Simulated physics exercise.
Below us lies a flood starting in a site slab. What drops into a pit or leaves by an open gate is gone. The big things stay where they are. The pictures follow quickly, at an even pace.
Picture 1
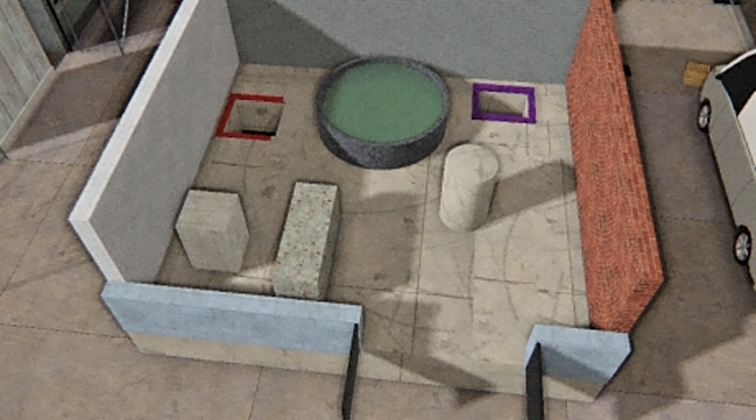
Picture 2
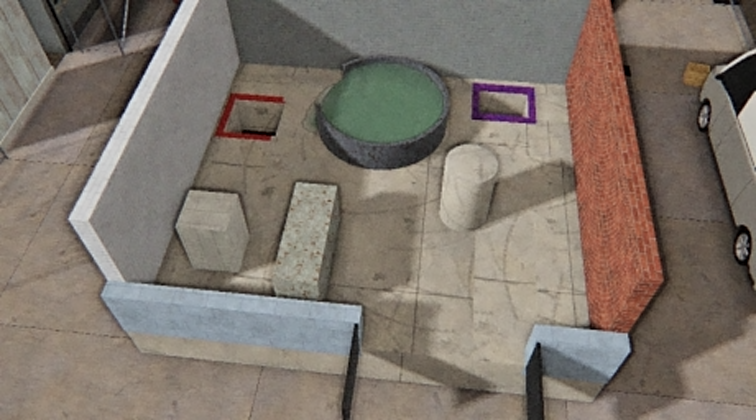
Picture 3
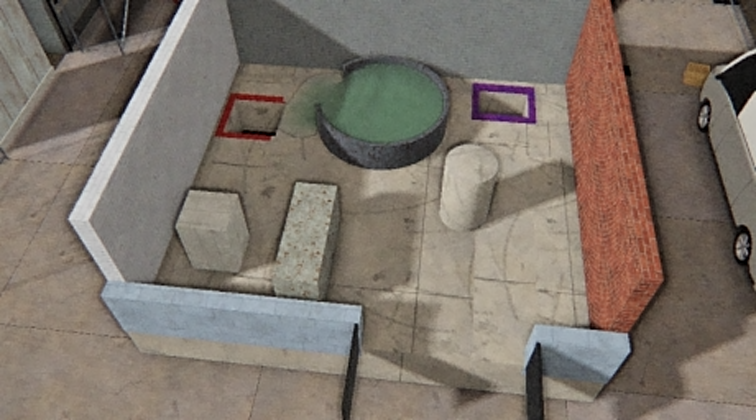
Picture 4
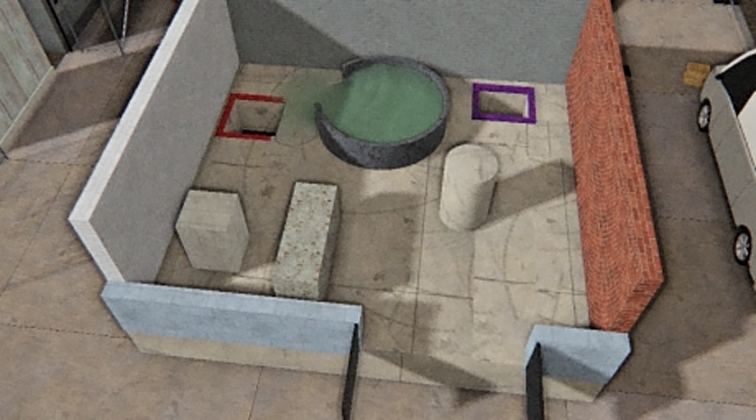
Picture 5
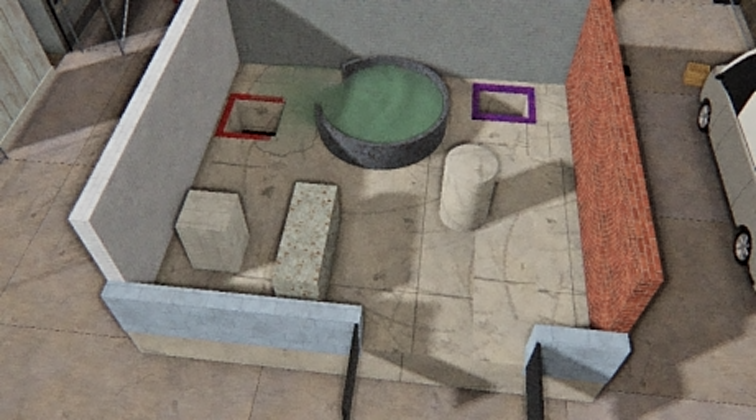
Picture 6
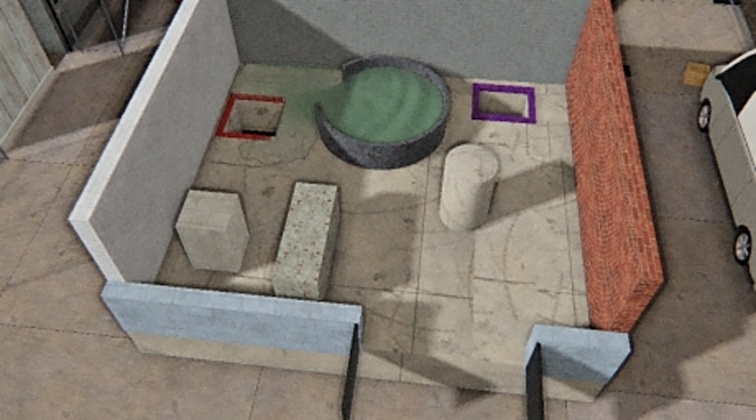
Green water pours from a gap in the round pool's left side and spreads across the slab.
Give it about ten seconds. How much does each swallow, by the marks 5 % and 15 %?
The gate takes less than 5 %; the purple pit takes less than 5 %; the red pit takes more than 15 %.
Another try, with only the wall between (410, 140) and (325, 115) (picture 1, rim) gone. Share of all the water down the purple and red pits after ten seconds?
Roughly, in per cent: Purple 0, red 20.
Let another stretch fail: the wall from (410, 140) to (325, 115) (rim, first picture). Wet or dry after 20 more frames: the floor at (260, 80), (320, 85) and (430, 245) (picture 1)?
As listed: No water, clear, under water.
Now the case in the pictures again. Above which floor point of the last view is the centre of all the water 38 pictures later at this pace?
Around (339, 116).
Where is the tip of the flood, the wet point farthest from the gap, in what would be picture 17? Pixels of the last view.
Close to (190, 193).
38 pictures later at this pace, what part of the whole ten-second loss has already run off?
Roughly 80 per cent.
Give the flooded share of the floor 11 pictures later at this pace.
Close to 15 %.
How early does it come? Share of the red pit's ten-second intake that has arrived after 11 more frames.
Roughly 30 per cent.
A moment on, water covers 10 % of the floor; the gate 0 %, the purple pit 0 %, the red pit 9 %.
Next, water covers 15 % of the floor; the gate 0 %, the purple pit 0 %, the red pit 20 %.
Then, water covers 20 % of the floor; the gate 0 %, the purple pit 0 %, the red pit 38 %.
Later, water covers 20 % of the floor; the gate 0 %, the purple pit 0 %, the red pit 57 %.
In the end, water covers 30 % of the floor; the gate 0 %, the purple pit 0 %, the red pit 72 %.
